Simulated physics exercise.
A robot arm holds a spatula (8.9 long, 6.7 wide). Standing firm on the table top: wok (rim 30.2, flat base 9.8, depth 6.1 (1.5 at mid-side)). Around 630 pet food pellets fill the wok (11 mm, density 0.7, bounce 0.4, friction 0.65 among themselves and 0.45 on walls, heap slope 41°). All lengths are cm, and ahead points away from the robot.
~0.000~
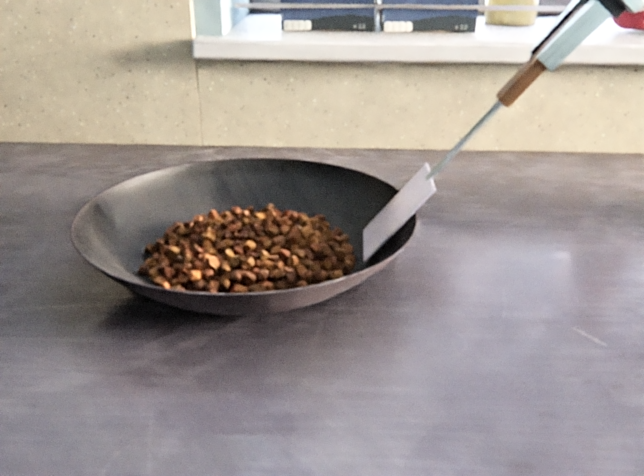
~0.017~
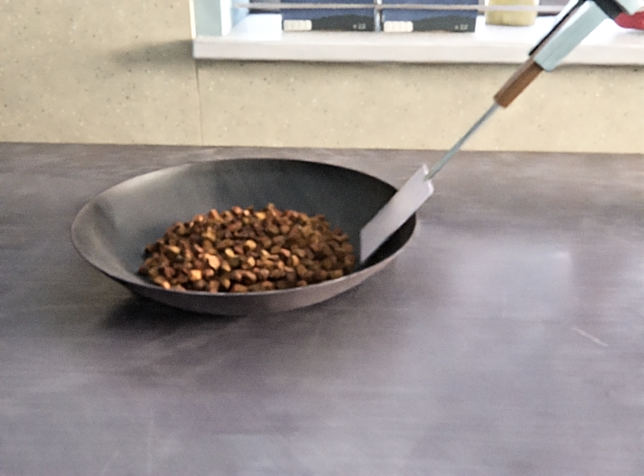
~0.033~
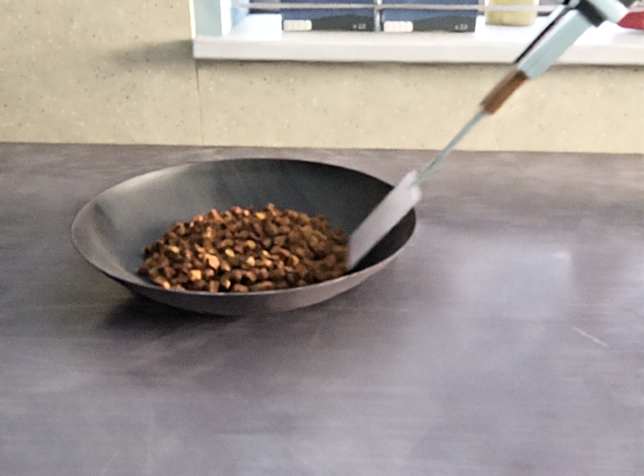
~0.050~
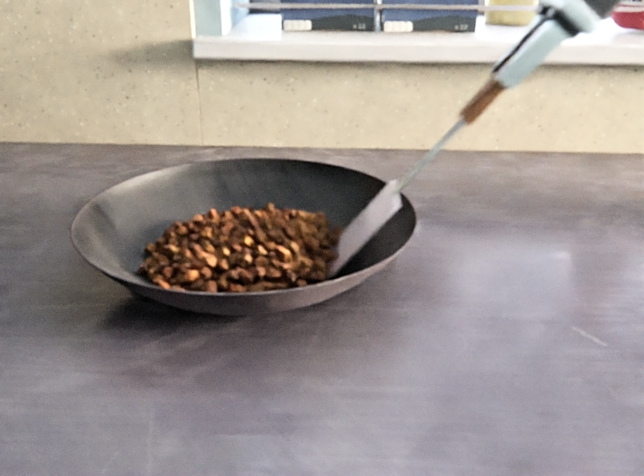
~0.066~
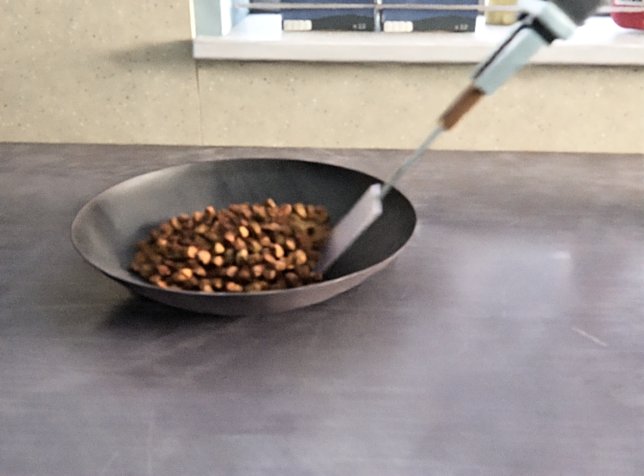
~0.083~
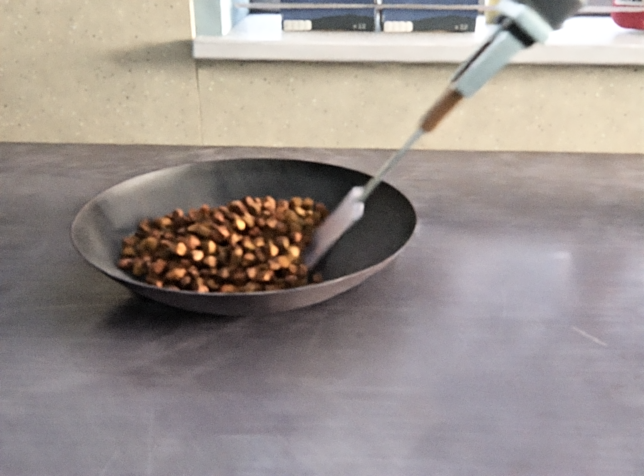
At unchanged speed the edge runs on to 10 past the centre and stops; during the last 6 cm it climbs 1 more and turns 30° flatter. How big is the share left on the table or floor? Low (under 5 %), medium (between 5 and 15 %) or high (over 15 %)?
On the table or floor the share is high, over 15 %.
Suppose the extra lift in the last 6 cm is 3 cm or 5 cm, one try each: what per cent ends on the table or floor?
Some 25 and 20 per cent.
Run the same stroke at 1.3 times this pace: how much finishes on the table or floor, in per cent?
Some 25 per cent.
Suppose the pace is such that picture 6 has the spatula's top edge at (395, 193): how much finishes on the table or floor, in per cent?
About 10 per cent.
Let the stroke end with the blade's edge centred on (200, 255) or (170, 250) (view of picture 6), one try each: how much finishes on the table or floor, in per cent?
Some 0 and 5 per cent.
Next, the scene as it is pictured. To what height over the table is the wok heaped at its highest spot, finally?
Some 7.5 cm.
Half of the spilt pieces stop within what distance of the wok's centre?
About 26 cm.
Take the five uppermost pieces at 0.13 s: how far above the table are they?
Some 7 cm.
By 0.13 s, sloping 51°, highest piece 7 above the table; 632 in the wok.
By 0.18 s, sloping 43°, highest piece 7 above the table; 632 in the wok.
By 0.41 s, sloping 21°, highest piece 7 above the table; 504 in the wok, 98 on the table or floor, 30 on the blade or in flight.
By 1.46 s, sloping 21°, highest piece 7 above the table; 504 in the wok, 128 on the table or floor.
Final count, 504 in the wok, 128 on the table or floor. That is 20 % on the table or floor.
